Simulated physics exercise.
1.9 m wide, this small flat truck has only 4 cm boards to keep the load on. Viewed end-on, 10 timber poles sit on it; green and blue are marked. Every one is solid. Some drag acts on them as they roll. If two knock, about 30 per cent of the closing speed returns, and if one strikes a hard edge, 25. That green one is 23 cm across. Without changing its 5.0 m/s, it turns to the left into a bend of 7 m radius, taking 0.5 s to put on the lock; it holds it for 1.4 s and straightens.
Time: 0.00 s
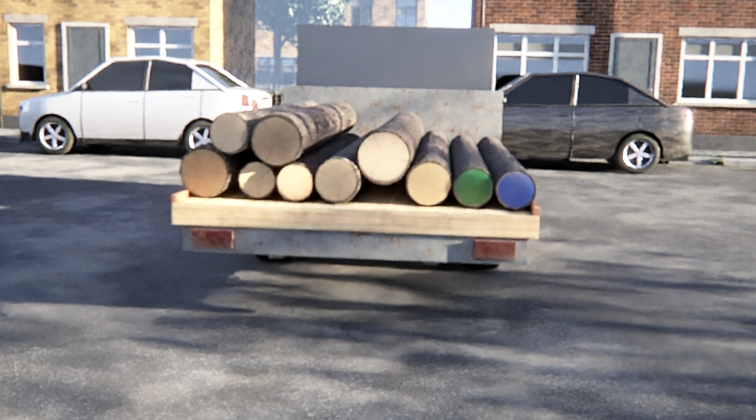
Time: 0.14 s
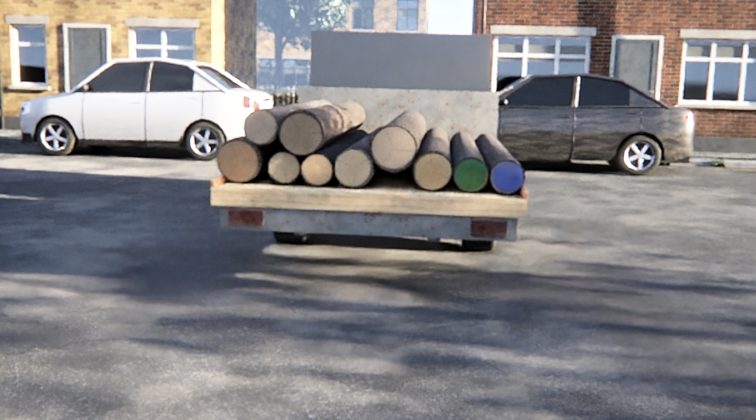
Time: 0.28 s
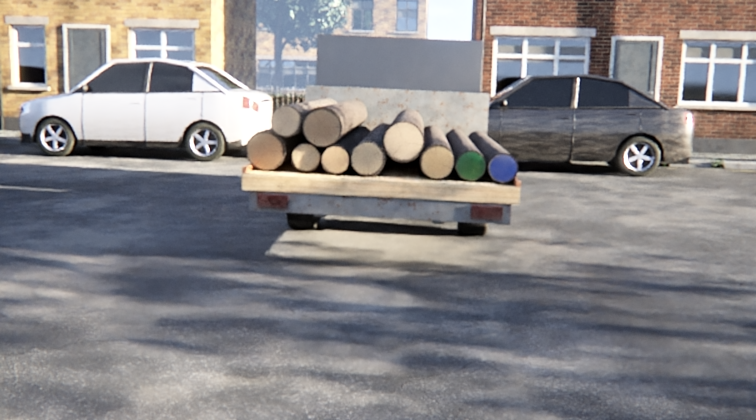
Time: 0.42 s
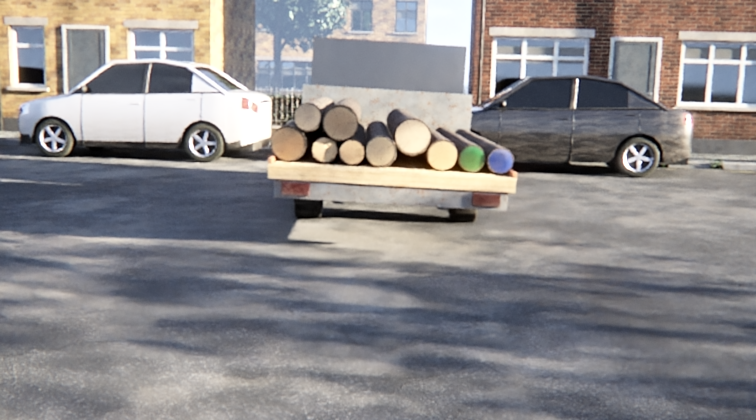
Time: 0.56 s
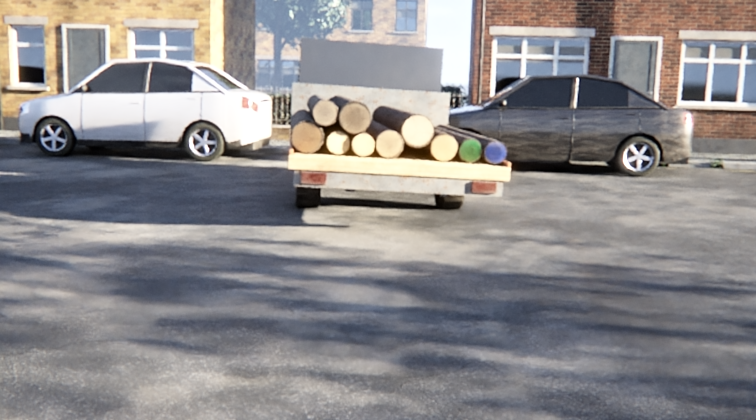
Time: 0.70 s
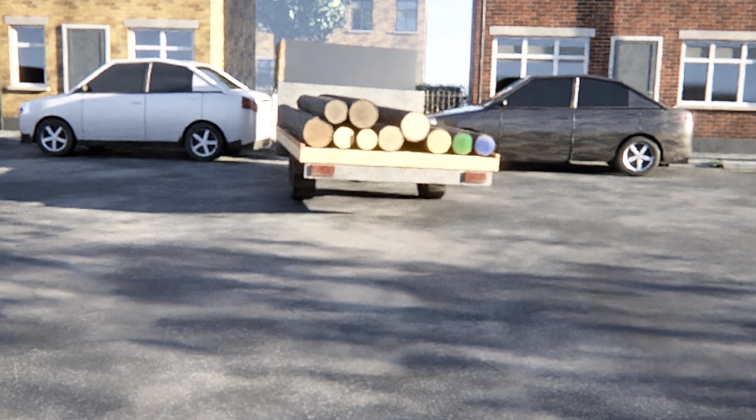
A small flat truck loaded with wooden poles, one green-ended and one blue-ended, drove away across the road toward two parked cars, then turned left, its deck leaning slightly to the right.
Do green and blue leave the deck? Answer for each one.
The green does, the blue does.
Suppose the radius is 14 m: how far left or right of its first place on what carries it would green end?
Roughly 0 cm left.
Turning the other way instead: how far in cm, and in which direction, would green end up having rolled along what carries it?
Leftwards by roughly 5 cm.
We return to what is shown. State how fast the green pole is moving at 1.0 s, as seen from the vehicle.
It's travelling at about 0.3 m/s.
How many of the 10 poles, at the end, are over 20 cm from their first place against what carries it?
10.
After 1.0 s, green is in the air, 30 cm from the right edge, rolling right; blue is on the deck, 10 cm from the right edge, rolling right; 0 off so far.
After 1.3 s, green is on the deck, 10 cm from the right edge, rolling right; blue is over the right board and falling; 1 off so far.
After 1.7 s, green is over the right board and falling; blue is over the right board and gone; 2 off so far.
At rest (3.8 s), green is over the right board and gone; blue is over the right board and gone; 5 off so far.
